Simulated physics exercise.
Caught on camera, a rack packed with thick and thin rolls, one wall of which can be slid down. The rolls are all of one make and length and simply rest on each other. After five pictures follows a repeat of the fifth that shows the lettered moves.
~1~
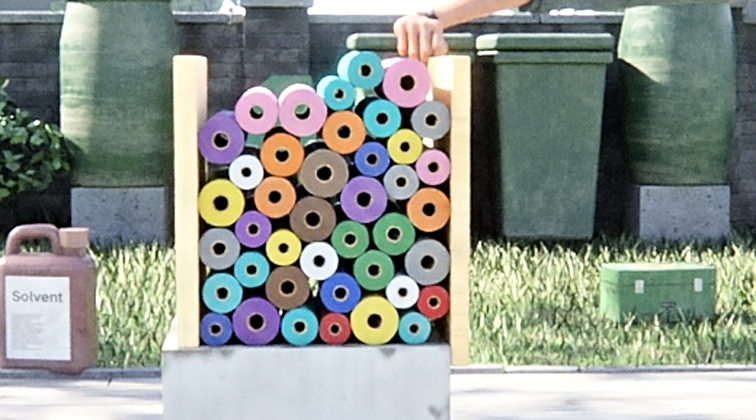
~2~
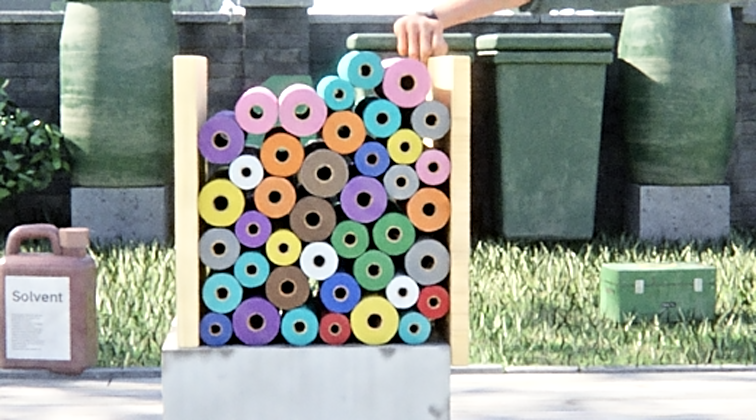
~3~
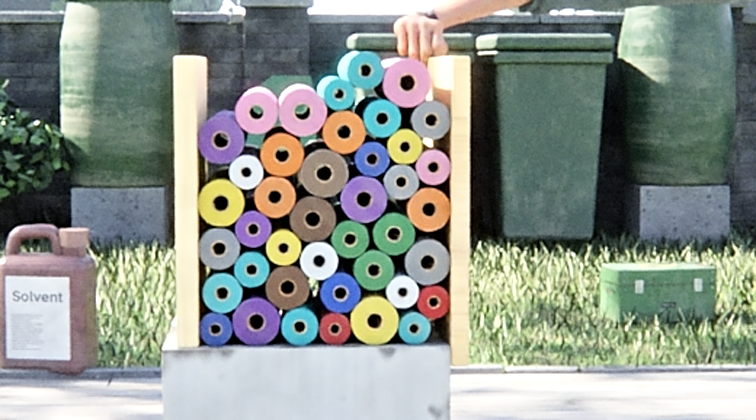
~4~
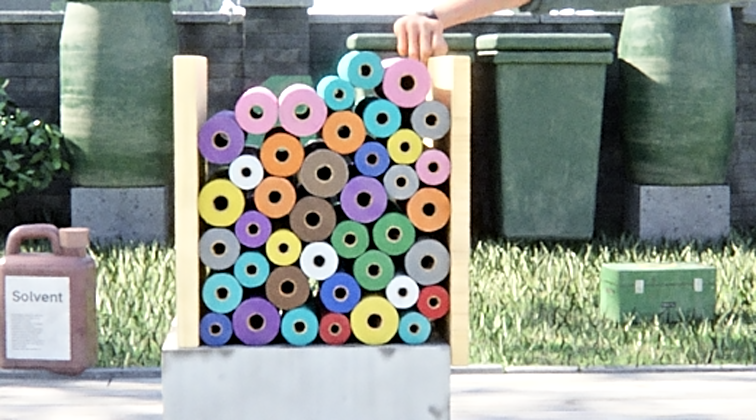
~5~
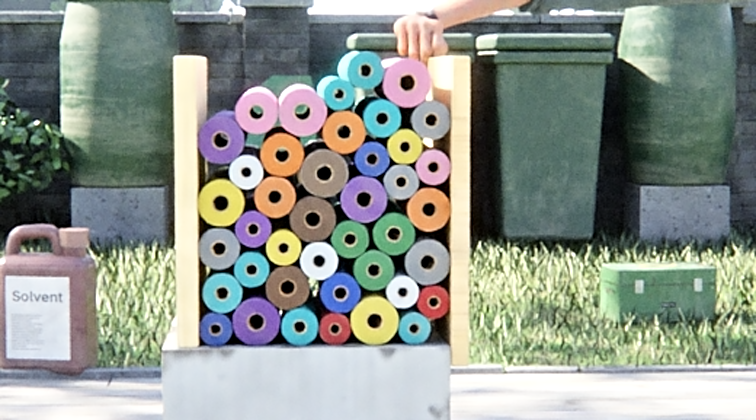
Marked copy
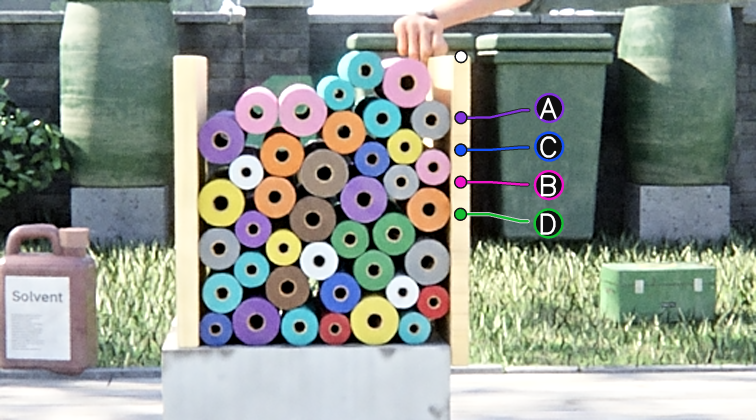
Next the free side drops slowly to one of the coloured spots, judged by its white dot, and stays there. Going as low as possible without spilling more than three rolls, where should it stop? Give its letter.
No lower than B.
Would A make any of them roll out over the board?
No, at A.
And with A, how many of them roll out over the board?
It comes to none.
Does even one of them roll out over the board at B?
At B: Yes.
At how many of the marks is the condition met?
The number is three.
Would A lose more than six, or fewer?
At A, fewer than six.
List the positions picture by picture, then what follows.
A purple roll (221, 140); a turquoise roll (365, 71); side board (445, 200), in the first picture.
Side board (445, 200); a blue roll (216, 329), in the second picture.
A turquoise roll (415, 328); a green roll (374, 270), in the third picture.
A green roll (350, 239); a brown roll (313, 219), in the fourth picture.
An orange roll (275, 197); an orange roll (282, 155); a purple roll (221, 140), in the fifth picture.
On the marked copy, A at (461, 117); B at (460, 182); C at (461, 150); D at (460, 214); the white dot at (461, 56).
With B. Early on, top of the board (451, 115).
Further on, top of the board (451, 180).
At the end, top of the board (451, 182), two out over the board.
As for the rest, A none out over the board; C none out over the board; D more than three out over the board.
